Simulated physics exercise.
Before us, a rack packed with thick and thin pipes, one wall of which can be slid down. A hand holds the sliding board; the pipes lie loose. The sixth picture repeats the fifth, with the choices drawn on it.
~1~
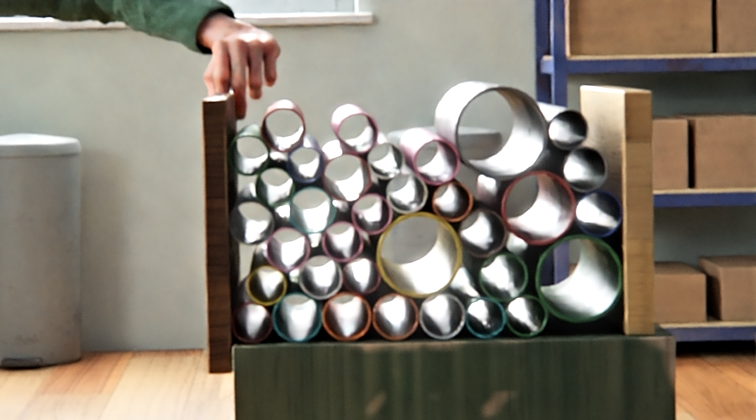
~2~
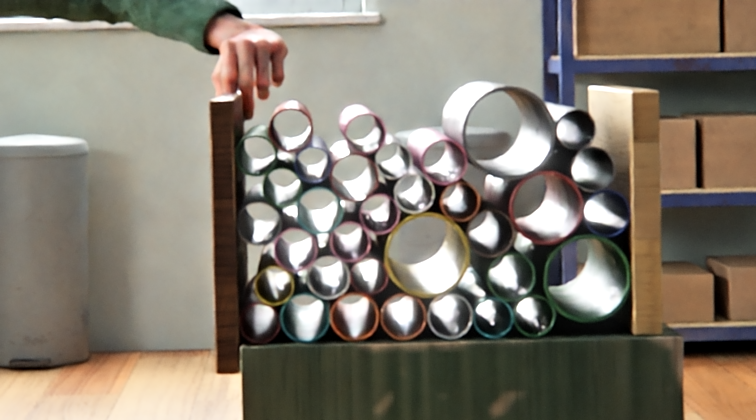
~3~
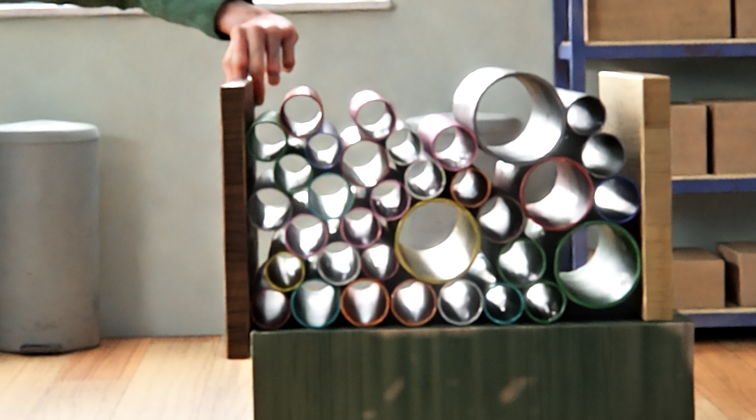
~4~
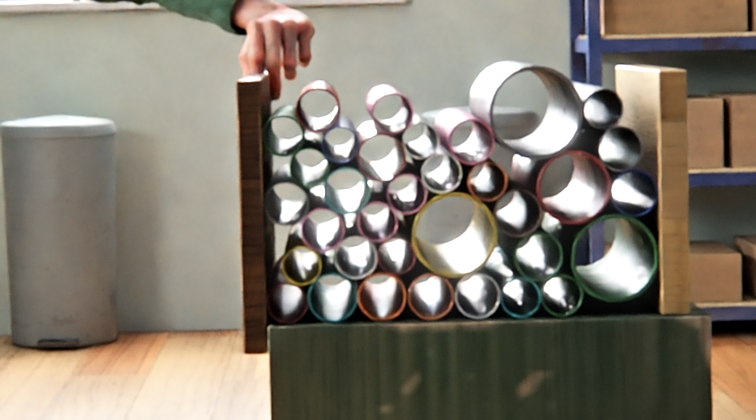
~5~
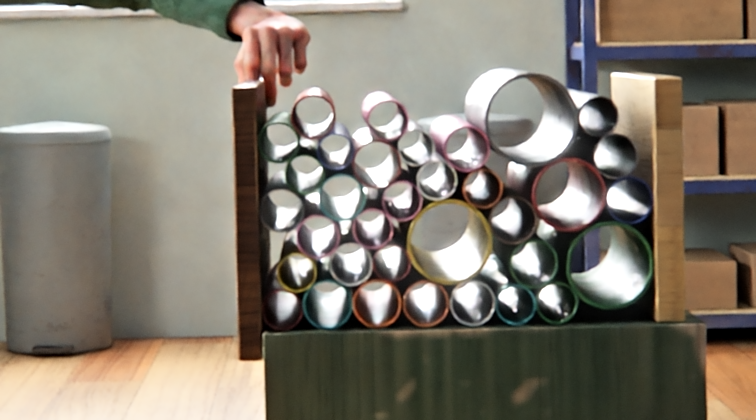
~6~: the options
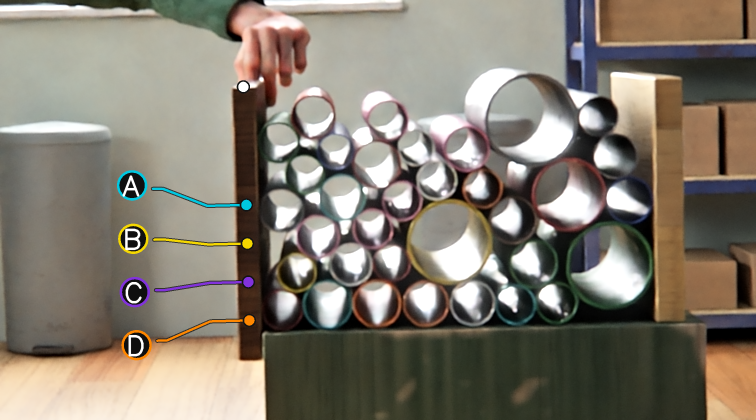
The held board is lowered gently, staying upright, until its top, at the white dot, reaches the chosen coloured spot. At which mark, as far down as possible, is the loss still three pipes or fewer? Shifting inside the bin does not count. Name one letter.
Stop at B.
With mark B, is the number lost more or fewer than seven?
At B, fewer than seven.
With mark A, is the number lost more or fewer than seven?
It loses fewer than seven.
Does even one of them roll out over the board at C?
Yes.
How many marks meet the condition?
Two of them.
On the marked copy, A at (246, 205); B at (247, 244); C at (248, 282); D at (249, 320); the white dot at (243, 87).
With B. Early on, top of the board (258, 159).
Further on, top of the board (260, 240).
At the end, top of the board (260, 242), two out over the board.
As for the rest, A two out over the board; C more than three out over the board; D more than three out over the board.
